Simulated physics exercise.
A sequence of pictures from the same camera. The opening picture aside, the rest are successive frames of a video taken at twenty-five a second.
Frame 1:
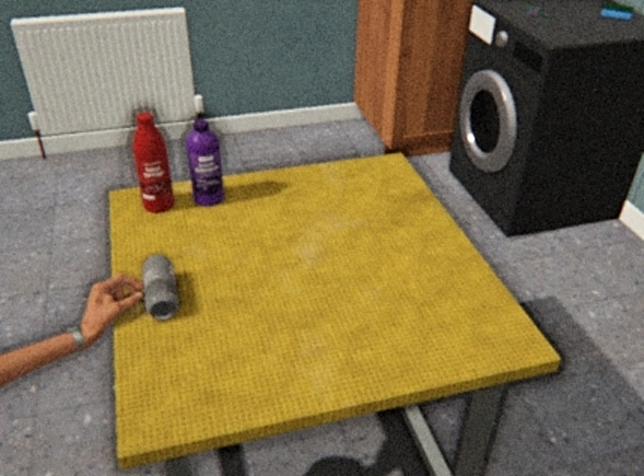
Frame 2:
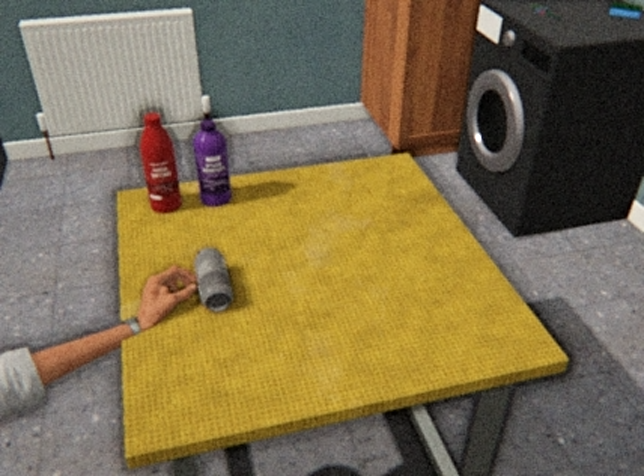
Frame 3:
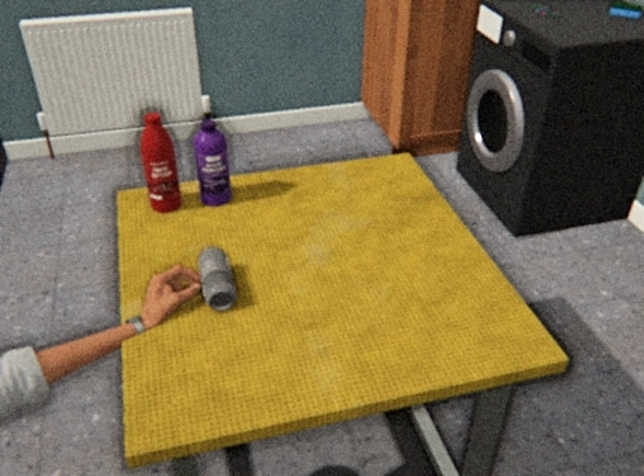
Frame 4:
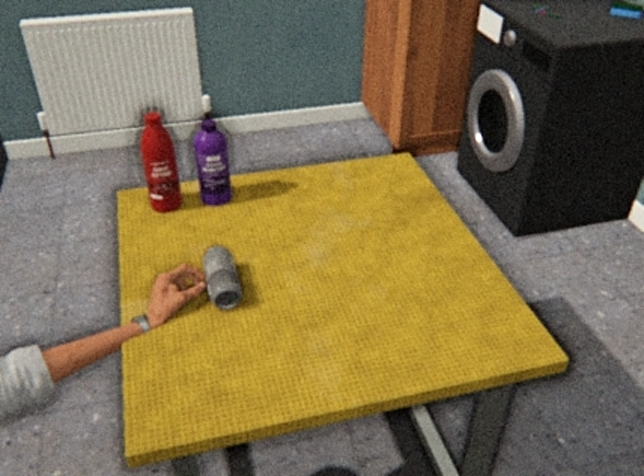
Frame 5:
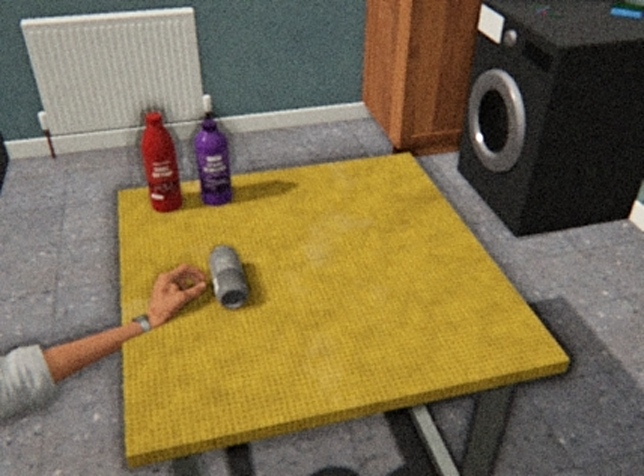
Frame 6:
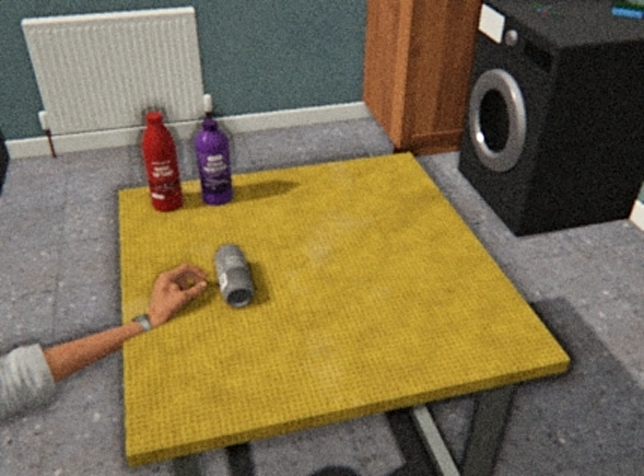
The clip shows a hand beside a grey can lying on a yellow table, near a red bottle and a purple bottle; hand and can shift right, then the can rolls slightly further right, away from the nearly still fingers.
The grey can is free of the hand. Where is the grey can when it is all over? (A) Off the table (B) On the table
On the table.
Then, 0.20 s on from there, grey can shifted about its own width near (255, 272).
Then, 0.40 s on from there, grey can shifted about its own width near (269, 269).
In the end, moved from the start, grey can. At the end, from the last picture's camera, grey can near (278, 268).
